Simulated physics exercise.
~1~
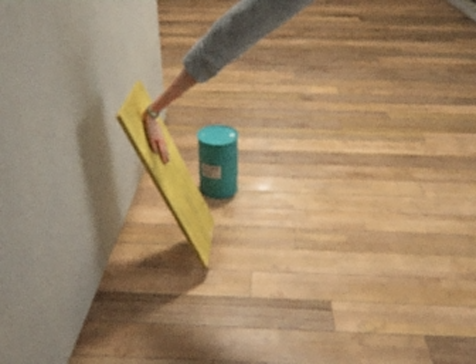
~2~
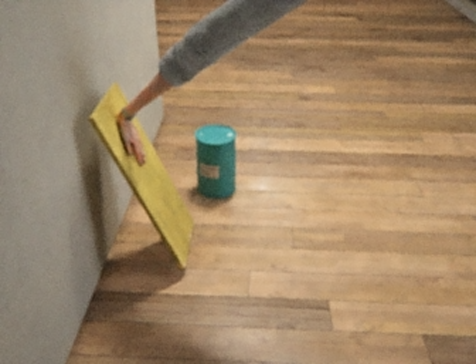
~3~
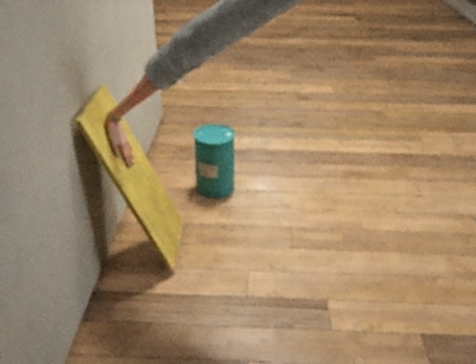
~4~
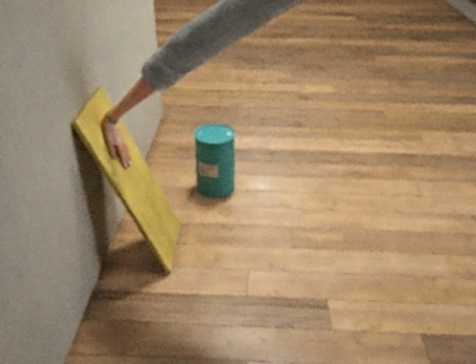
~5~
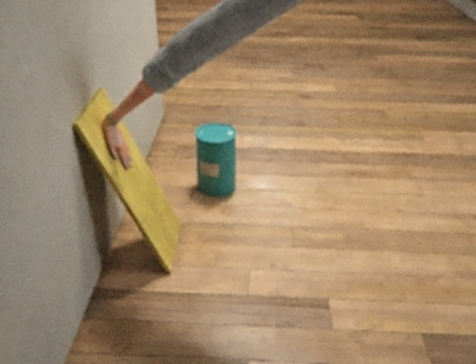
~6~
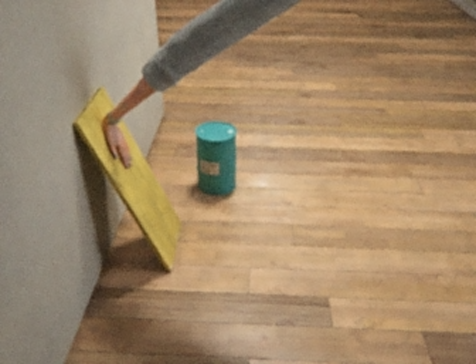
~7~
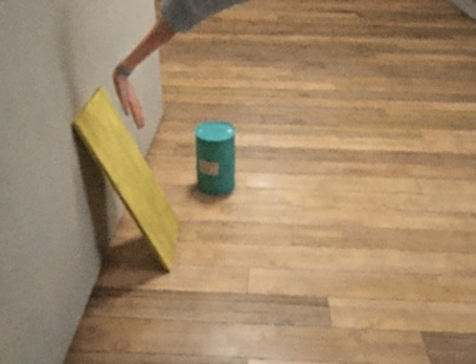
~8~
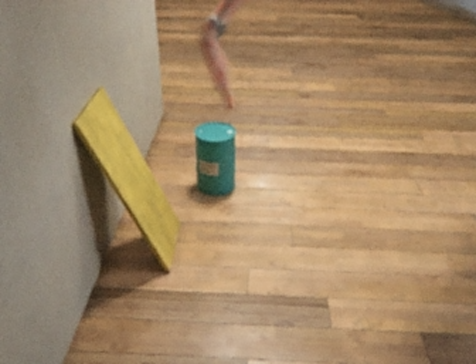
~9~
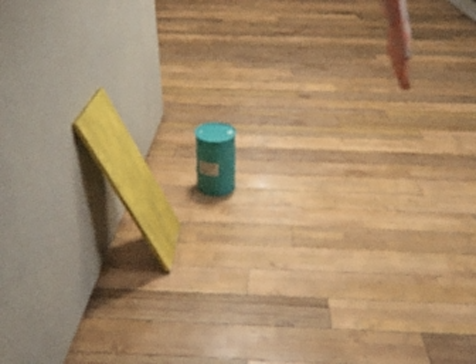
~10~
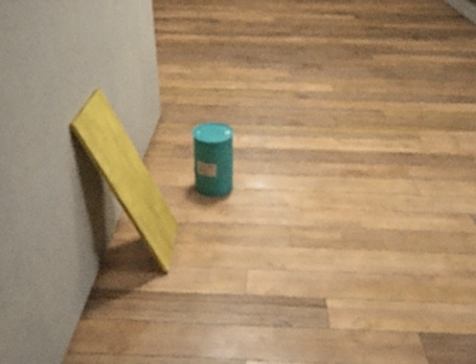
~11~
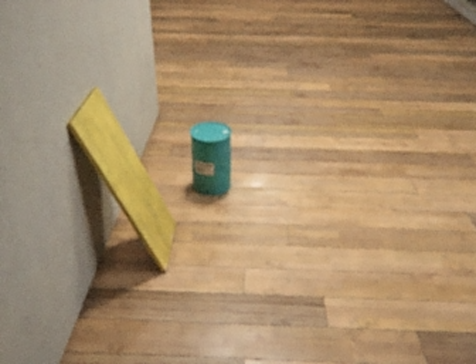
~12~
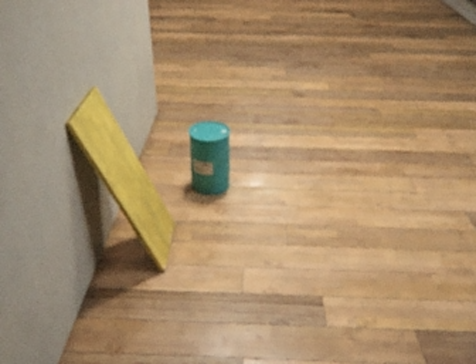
A yellow board held by a hand tilts left until it leans against the gray wall, beside a turquoise canister on the wooden floor. The hand lets go and withdraws to the right, and the board stays leaning with the canister still in its place.
